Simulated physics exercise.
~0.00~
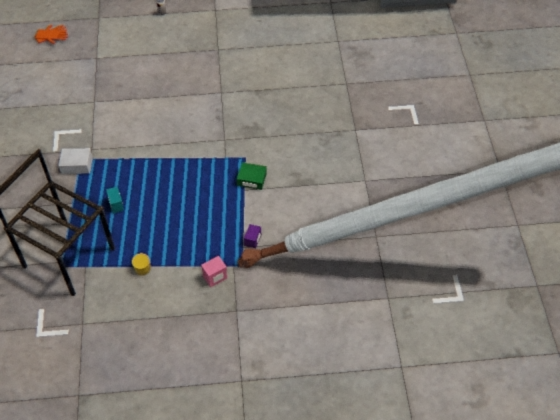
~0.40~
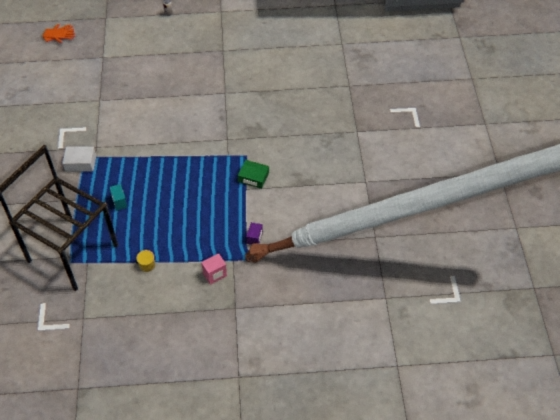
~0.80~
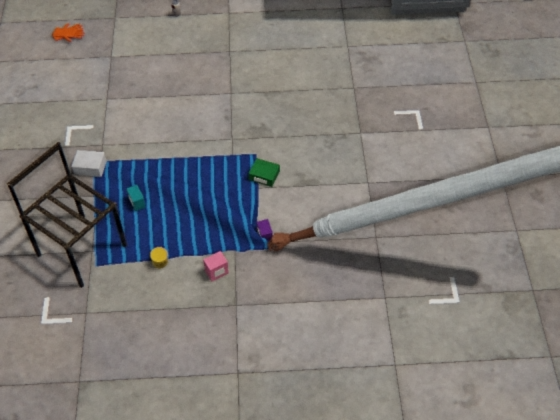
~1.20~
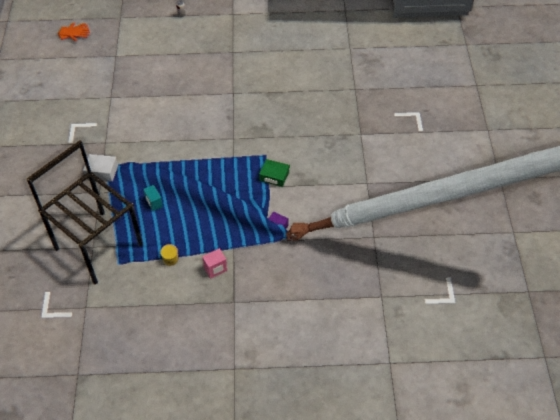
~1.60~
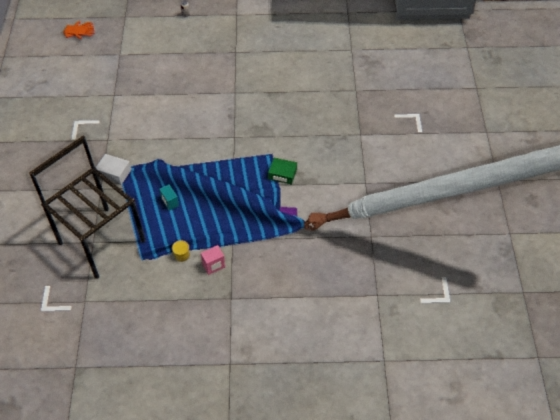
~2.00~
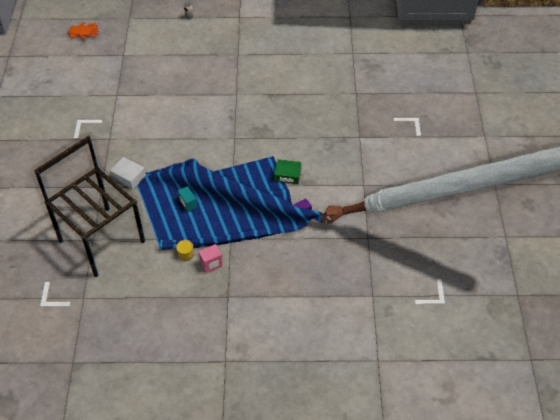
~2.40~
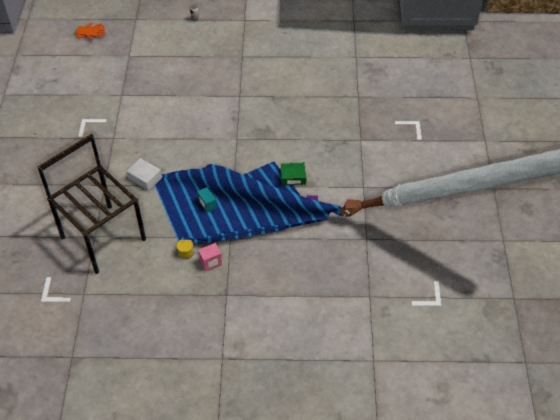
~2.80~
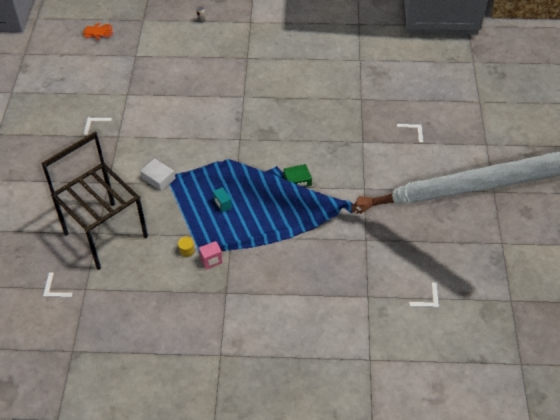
A blue striped cloth lies on a grey tiled floor between white corner marks, seen from above at an angle. A black chair stands at its left, with a white block, a teal box, a yellow cylinder, and pink, purple and green boxes on or around it. A long pale-sleeved arm reaches in from the right, grips the cloth's lower right corner and pulls it rightward. The cloth wrinkles and slides, carrying the teal box far along, while the white block follows and the yellow cylinder shifts, then stops near the pink box. Finally the cloth is stretched toward the hand, the purple box is out of sight, and the chair stands clear.
